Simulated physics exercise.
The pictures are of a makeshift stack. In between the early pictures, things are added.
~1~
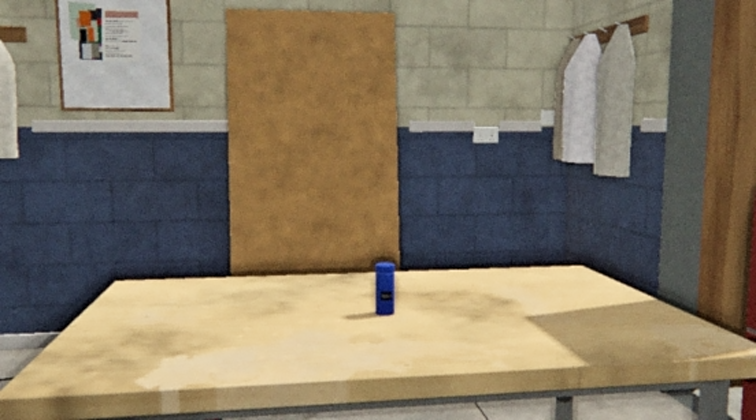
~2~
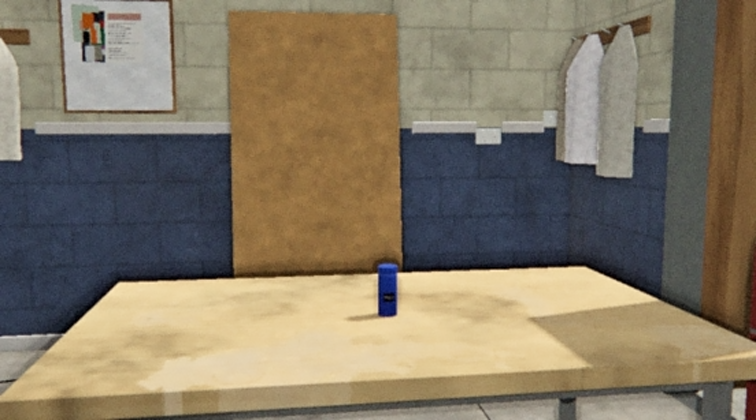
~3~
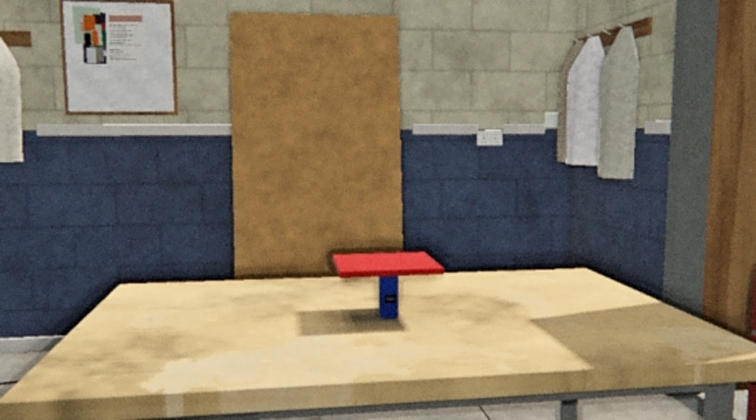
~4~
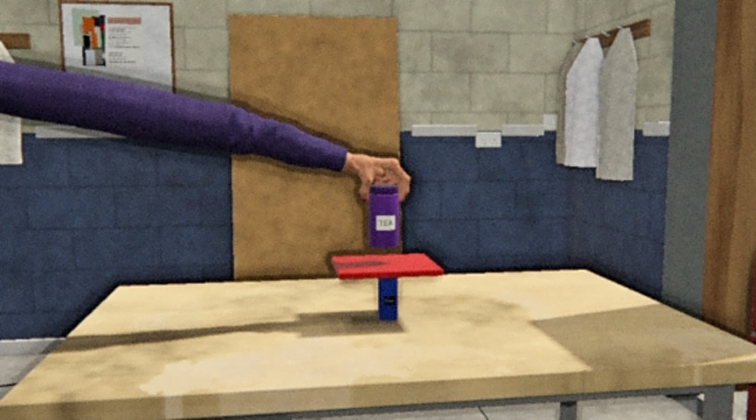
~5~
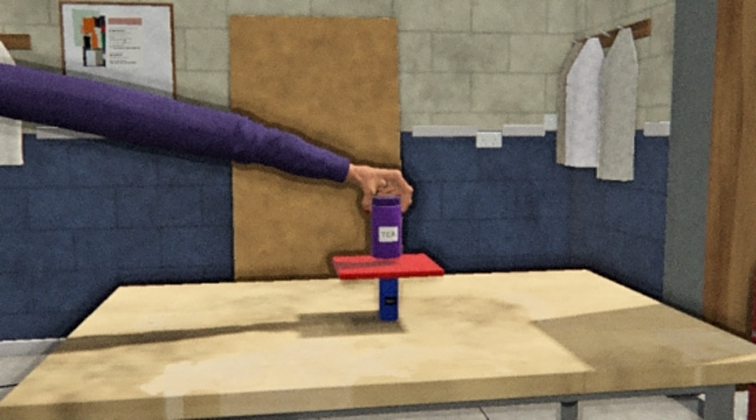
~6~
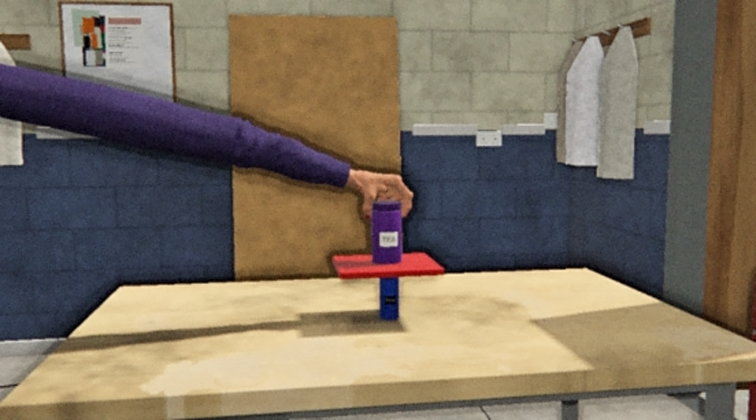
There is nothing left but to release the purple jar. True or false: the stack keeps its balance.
True.
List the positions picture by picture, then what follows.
In the first frame, the last thing is not in view yet; blue shaker (385, 289).
In the second frame, the last thing is not in view yet; blue shaker (388, 291).
In the third frame, the last thing is not in view yet; blue shaker (389, 292).
In the fourth frame, coming down; purple jar (384, 216); blue shaker (388, 294).
In the fifth frame, coming down; purple jar (386, 227); blue shaker (389, 294).
In the sixth frame, in place under the hand; purple jar (387, 232); blue shaker (389, 293).
Then, 0.30 s past the last view, nothing moves.
Then, 1.00 s past the last view, purple jar resting near (387, 232).
Finally, all 3 still in place. Final places as the last picture's camera would see them, purple jar near (387, 232). The stack keeps its balance.
